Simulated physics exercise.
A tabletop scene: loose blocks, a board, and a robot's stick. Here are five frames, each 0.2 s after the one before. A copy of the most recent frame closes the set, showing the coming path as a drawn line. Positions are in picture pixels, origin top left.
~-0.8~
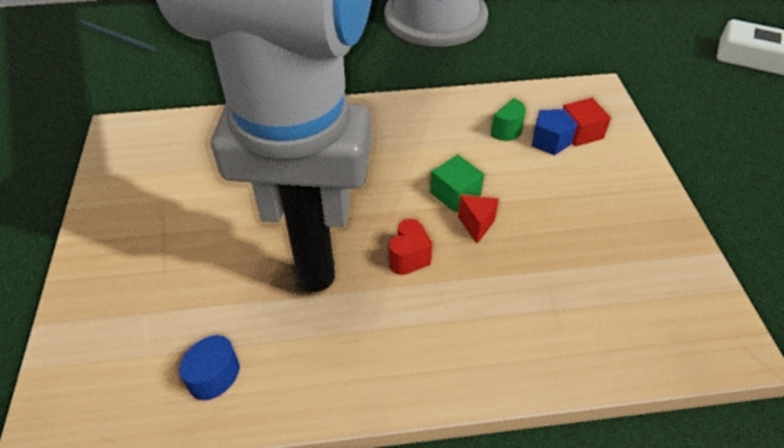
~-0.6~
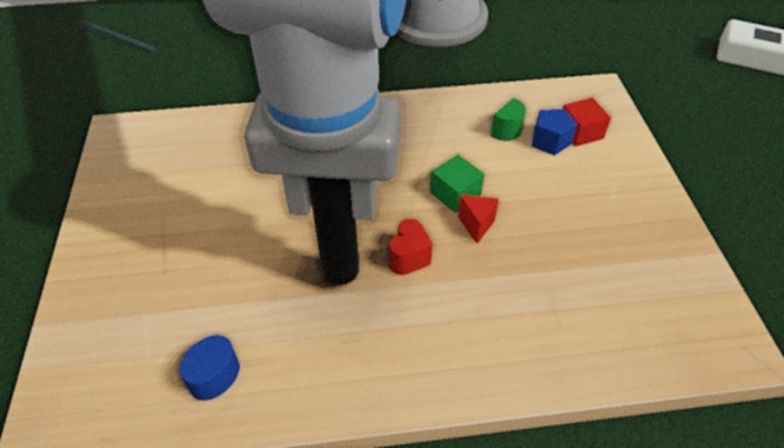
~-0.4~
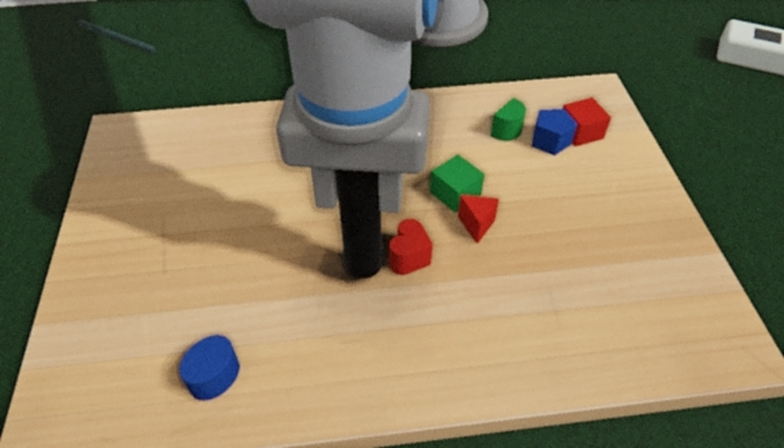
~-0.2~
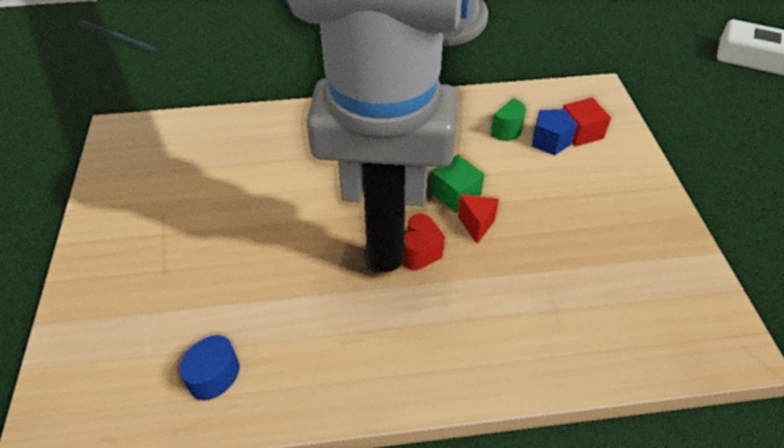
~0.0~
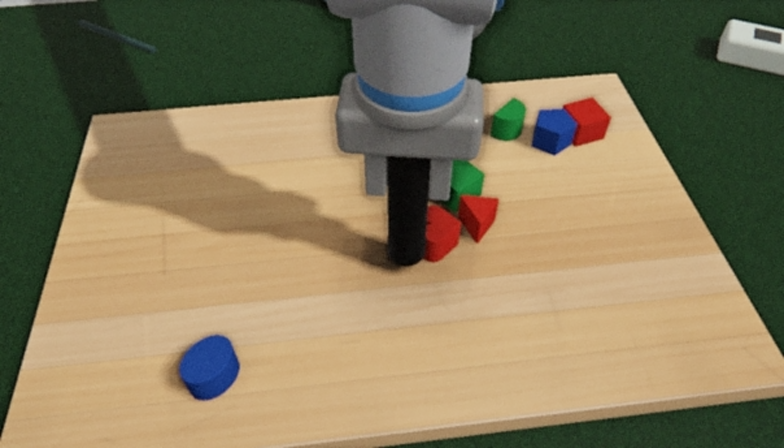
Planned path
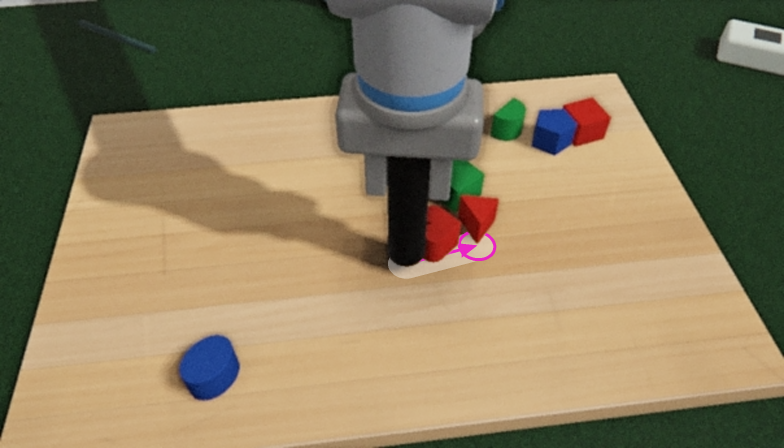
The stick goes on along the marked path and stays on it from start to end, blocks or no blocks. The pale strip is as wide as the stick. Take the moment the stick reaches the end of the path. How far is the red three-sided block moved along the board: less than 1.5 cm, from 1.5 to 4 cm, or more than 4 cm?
The middle band: 1.5 to 4 cm.
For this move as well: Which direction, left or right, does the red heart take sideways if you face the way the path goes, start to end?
Picture yourself facing from the start of the path to its end: The red heart moves off to your left.
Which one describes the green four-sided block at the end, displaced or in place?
By the end it is where it was.
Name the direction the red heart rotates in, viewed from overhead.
Against the clock.
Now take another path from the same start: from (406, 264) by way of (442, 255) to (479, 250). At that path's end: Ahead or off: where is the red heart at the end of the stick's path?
The red heart won't stay at the front of the stick.
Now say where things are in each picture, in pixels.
The first frame shows tip of the stick at (317, 278), middles of tops, red heart at (410, 237), green four-sided block at (458, 172), red three-sided block at (480, 205).
The second frame shows stick at (341, 271), nothing pushed.
The third frame shows stick at (364, 265), nothing pushed.
The fourth frame shows stick at (386, 259), red heart at (422, 232).
The fifth frame shows stick at (406, 253), red heart at (438, 223), green four-sided block at (458, 172), red three-sided block at (480, 205).
The line goes from (406, 264) to (477, 245).
The first path, step by step. Halfway along, stick at (443, 244); red heart at (457, 208), turned 50° anticlockwise; red three-sided block at (484, 200), turned 15° clockwise.
At the end, stick at (479, 235); red heart at (474, 200), turned 95° anticlockwise; green four-sided block unmoved; red three-sided block at (498, 187), turned 15° anticlockwise.
